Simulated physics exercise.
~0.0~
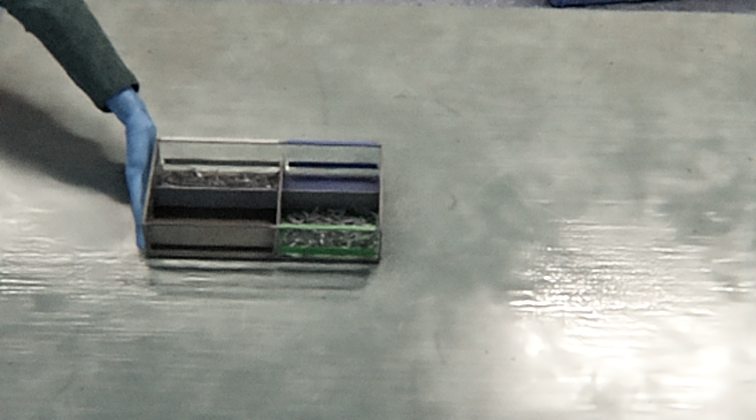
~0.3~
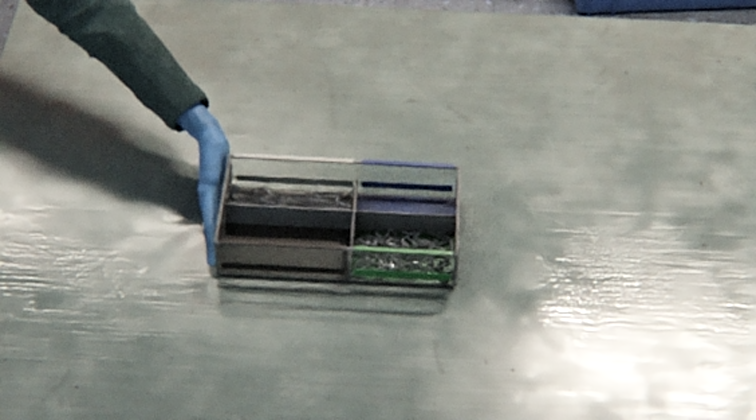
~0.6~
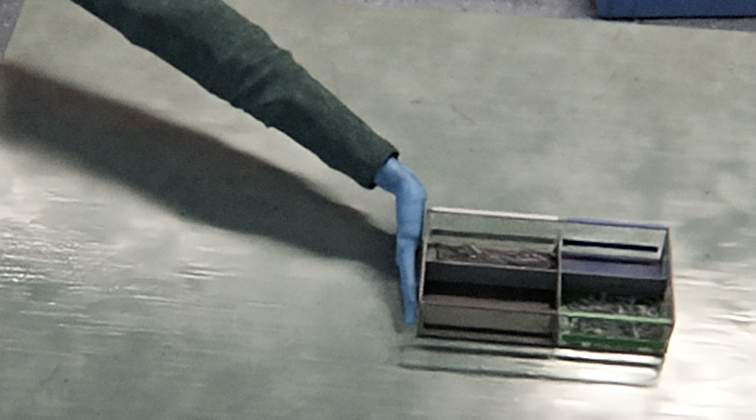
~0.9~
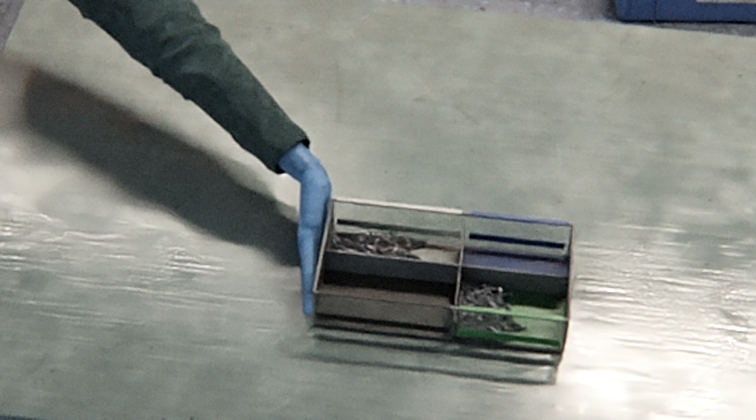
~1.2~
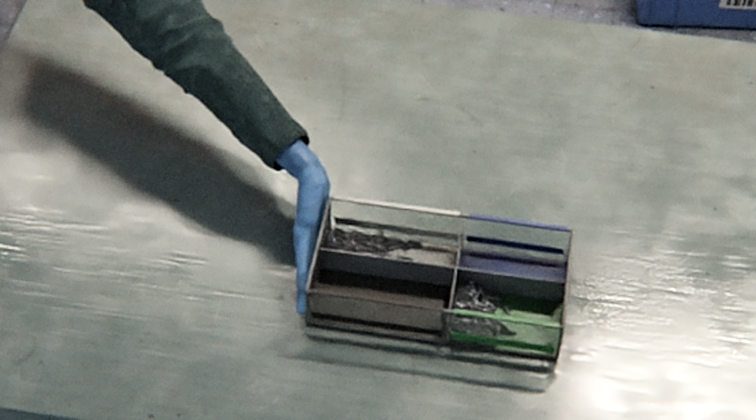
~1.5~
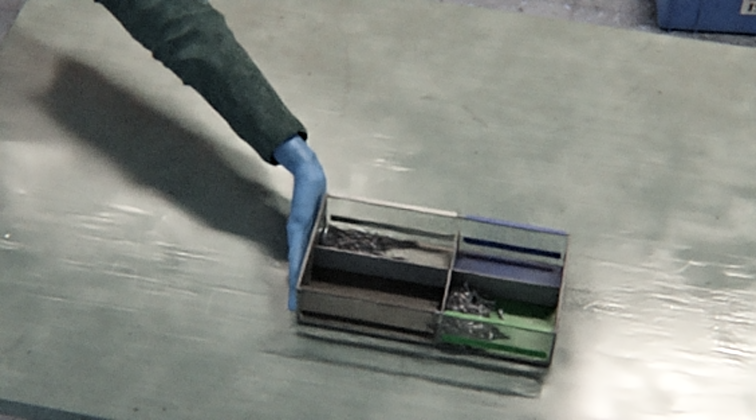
In this clip, a blue-gloved hand moves a clear divided tray of small metal screws rightward across a pale surface, then back a shorter way to the left. The screws shift within their green and white compartments, and the tray ends at rest with the hand still against it.
